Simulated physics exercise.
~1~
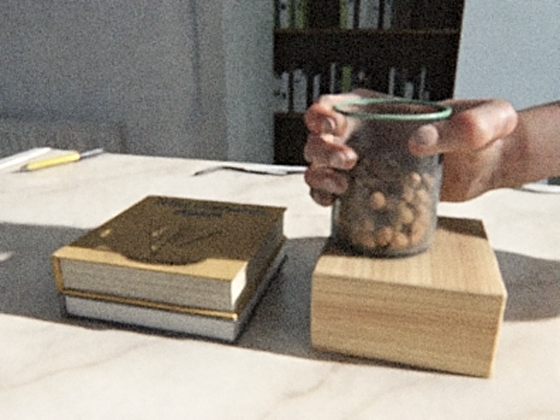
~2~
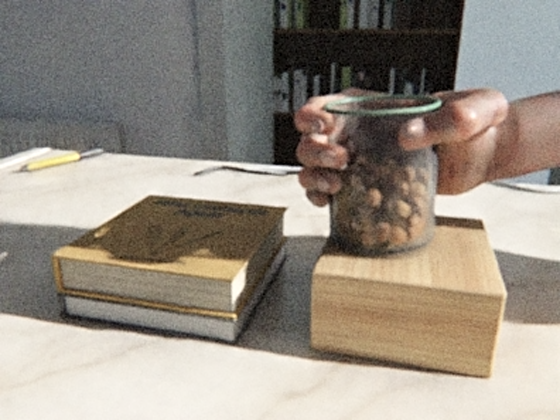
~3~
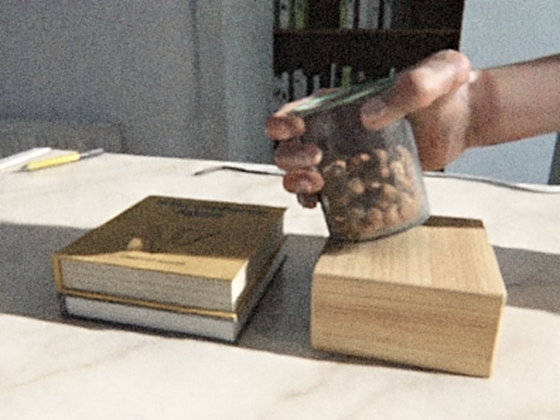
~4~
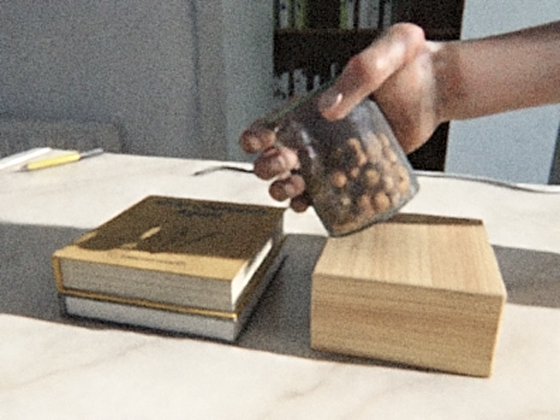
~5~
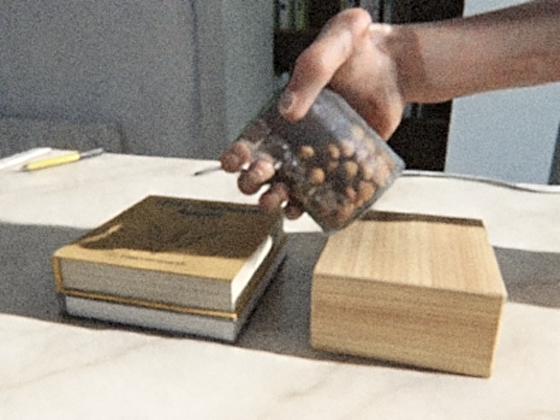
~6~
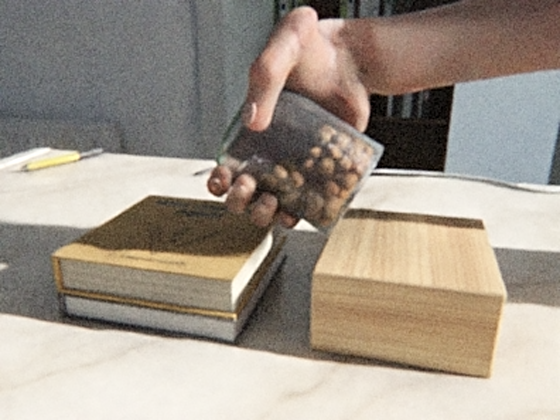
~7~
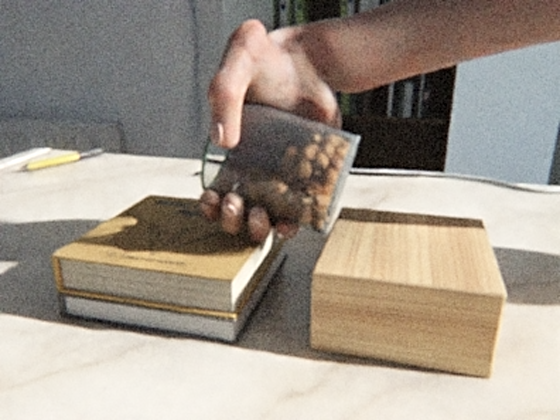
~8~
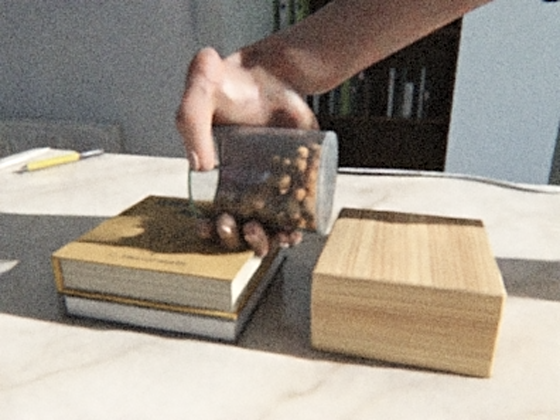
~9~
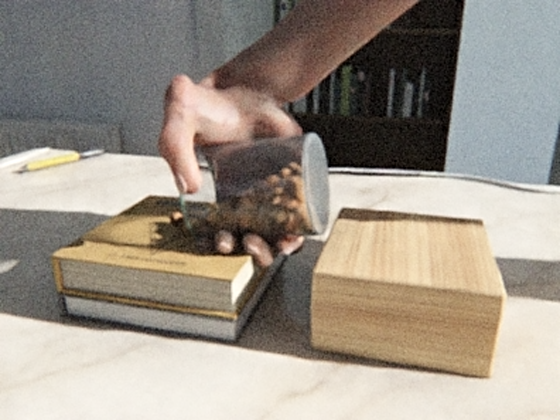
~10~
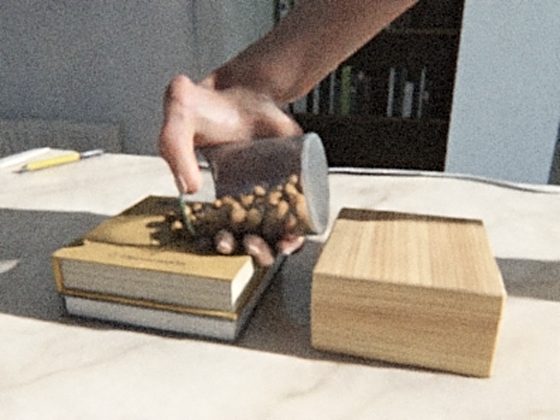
In this clip, a hand lifts a glass of roasted chickpeas from a wooden block, tips it leftward, and lowers it on its side against a stack of two books, where a few chickpeas spill from its mouth while most remain inside.
